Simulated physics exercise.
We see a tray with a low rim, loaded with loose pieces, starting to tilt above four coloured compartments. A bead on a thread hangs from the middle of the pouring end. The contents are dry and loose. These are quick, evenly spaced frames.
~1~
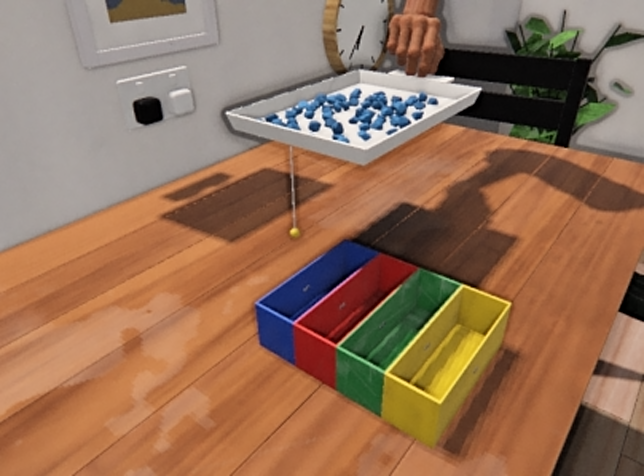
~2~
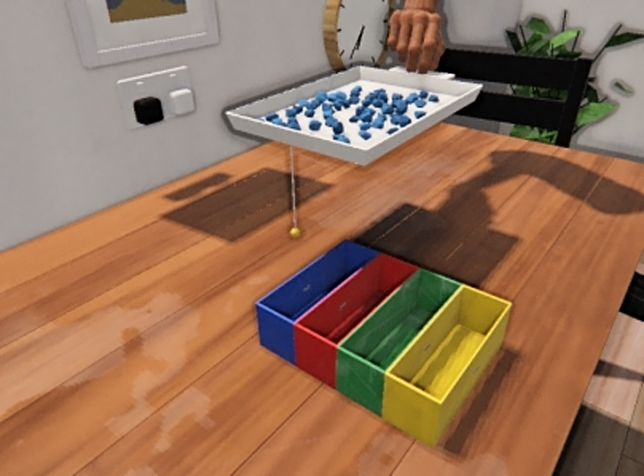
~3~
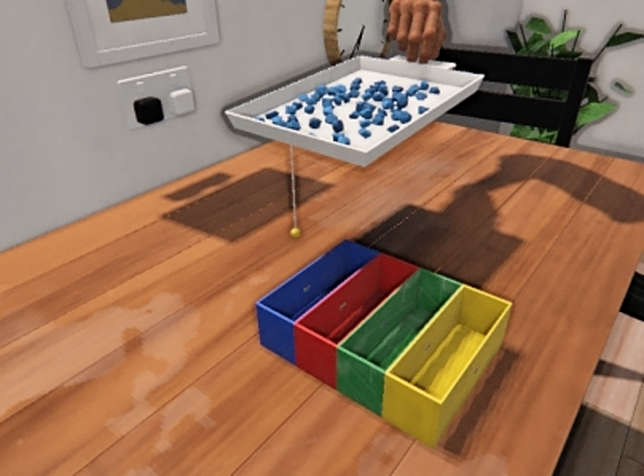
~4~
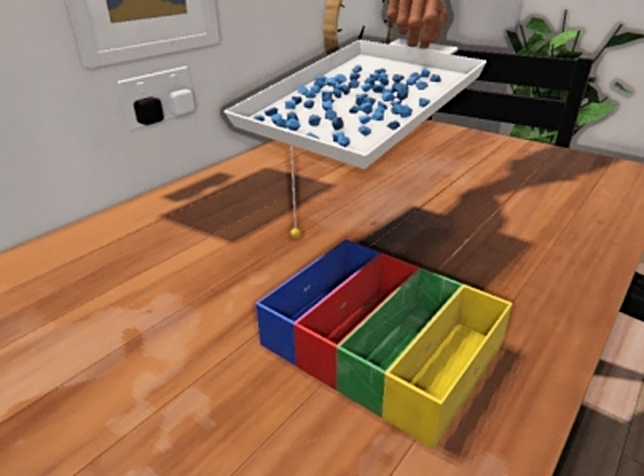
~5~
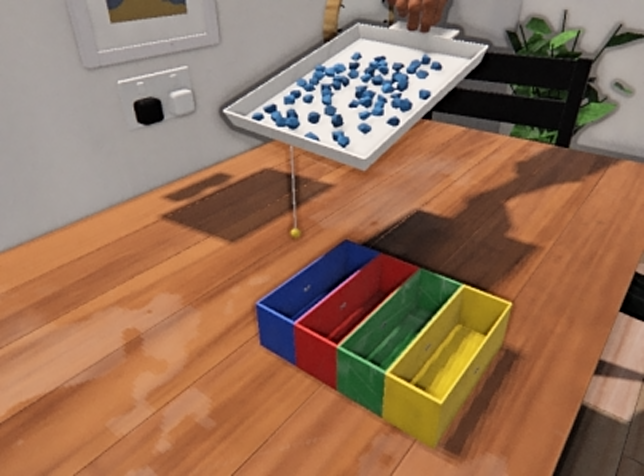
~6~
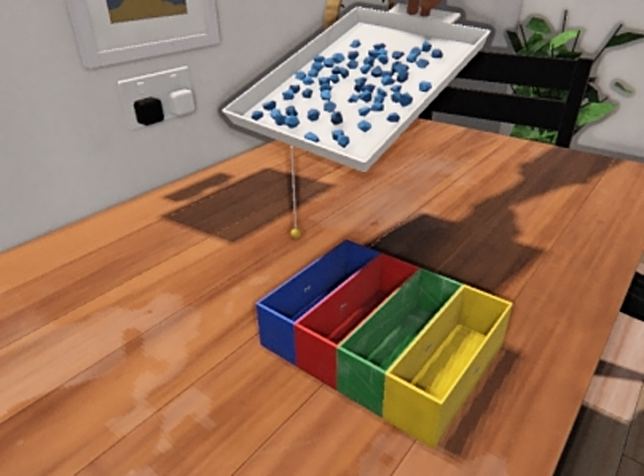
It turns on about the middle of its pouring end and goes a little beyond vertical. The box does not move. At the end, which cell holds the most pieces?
The blue cell gets the most.
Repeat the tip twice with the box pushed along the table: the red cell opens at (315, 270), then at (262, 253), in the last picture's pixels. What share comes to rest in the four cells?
About 90 and 90 per cent.
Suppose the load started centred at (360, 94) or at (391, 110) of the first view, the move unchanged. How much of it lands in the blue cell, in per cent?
Near 30 % and 50 %.
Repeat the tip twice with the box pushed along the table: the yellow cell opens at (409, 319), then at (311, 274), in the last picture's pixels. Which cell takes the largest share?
At the first place that red cell, at the second the cell in yellow.
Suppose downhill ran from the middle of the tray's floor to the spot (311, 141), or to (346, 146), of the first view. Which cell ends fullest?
First blue, then the blue cell.
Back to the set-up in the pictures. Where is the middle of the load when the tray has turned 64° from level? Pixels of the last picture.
At about (324, 138).
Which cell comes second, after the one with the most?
It is red.
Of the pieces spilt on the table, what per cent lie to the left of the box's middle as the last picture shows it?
Some 100 per cent.
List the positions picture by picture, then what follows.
The first picture shows corners of the pouring end (233, 112) and (364, 146), level; middle of the load (361, 113), aquarium stones; bead on its thread (295, 233); blue cell (276, 330); red cell (315, 352); green cell (360, 378); yellow cell (410, 406).
The second picture shows corners of the pouring end (233, 112) and (365, 146), level; middle of the load (361, 111).
The third picture shows corners of the pouring end (233, 111) and (364, 148), tipped barely, lowest at the right corner; middle of the load (361, 106).
The fourth picture shows corners of the pouring end (232, 110) and (364, 151), tipped a little, lowest at the right corner; middle of the load (361, 99).
The fifth picture shows corners of the pouring end (231, 110) and (363, 154), tipped a little, lowest at the right corner; middle of the load (360, 92).
The sixth picture shows corners of the pouring end (230, 109) and (363, 156), tipped clearly, lowest at the right corner; middle of the load (360, 86); blue cell (277, 330); red cell (316, 353); green cell (361, 378); yellow cell (411, 406).
Just after the last frame, tray tipped steeply; almost all on the tray; just a few falling or outside the box.
A moment on, tray tipped past a quarter turn; roughly a quarter on the tray; roughly a quarter in the blue cell; about a tenth in the red cell; roughly a third falling or outside the box.
Further on, tray tipped past a quarter turn; roughly half in the blue cell; roughly a quarter in the red cell; roughly a third falling or outside the box.
When it is over, tray tipped past a quarter turn; roughly half in the blue cell; roughly a quarter in the red cell; not one in the yellow cell; not one in the green cell; roughly a third outside the box.
